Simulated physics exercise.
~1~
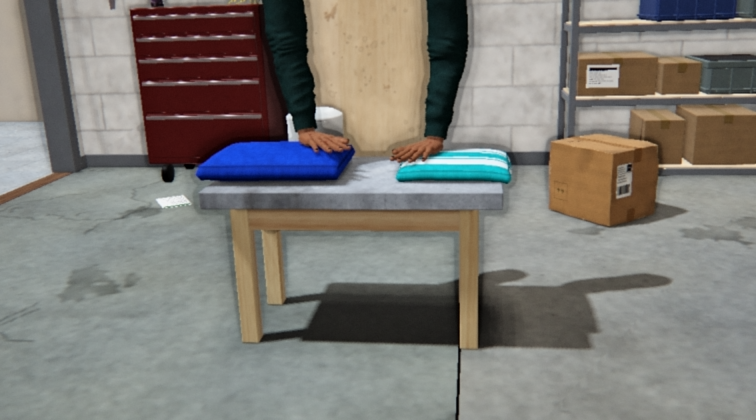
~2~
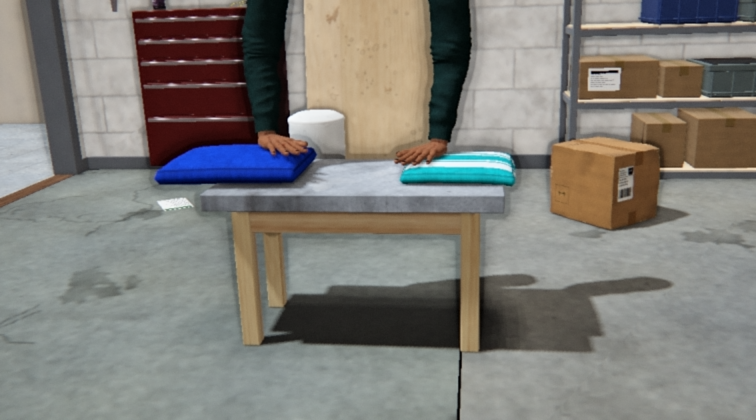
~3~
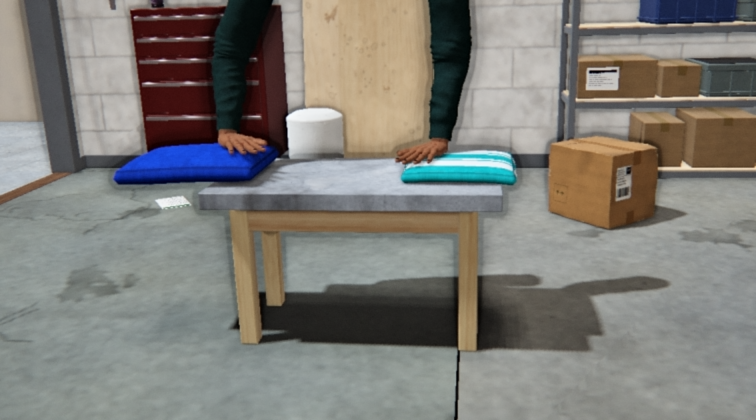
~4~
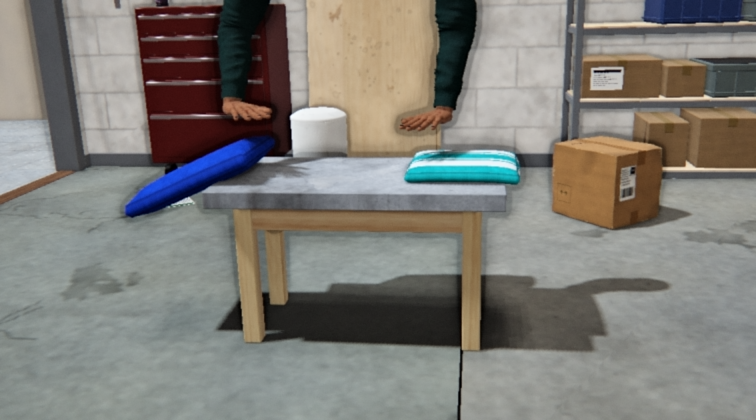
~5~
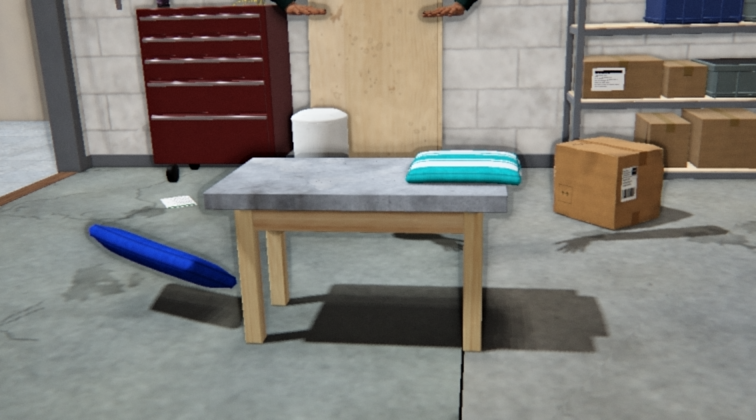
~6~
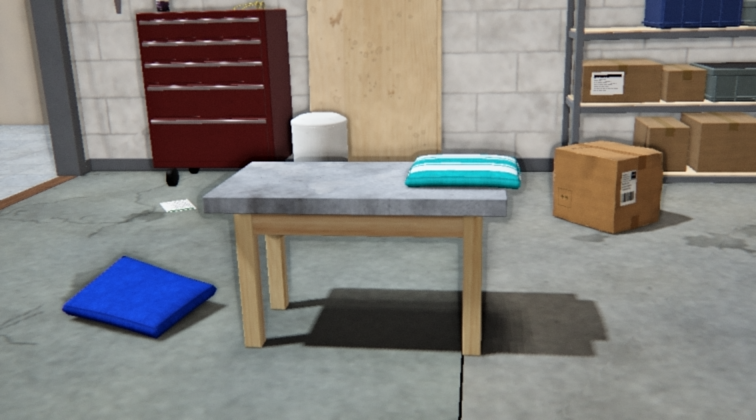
Blue pillow pushed left by a hand tipping off a low table onto the floor, while the turquoise striped pad stays on top.
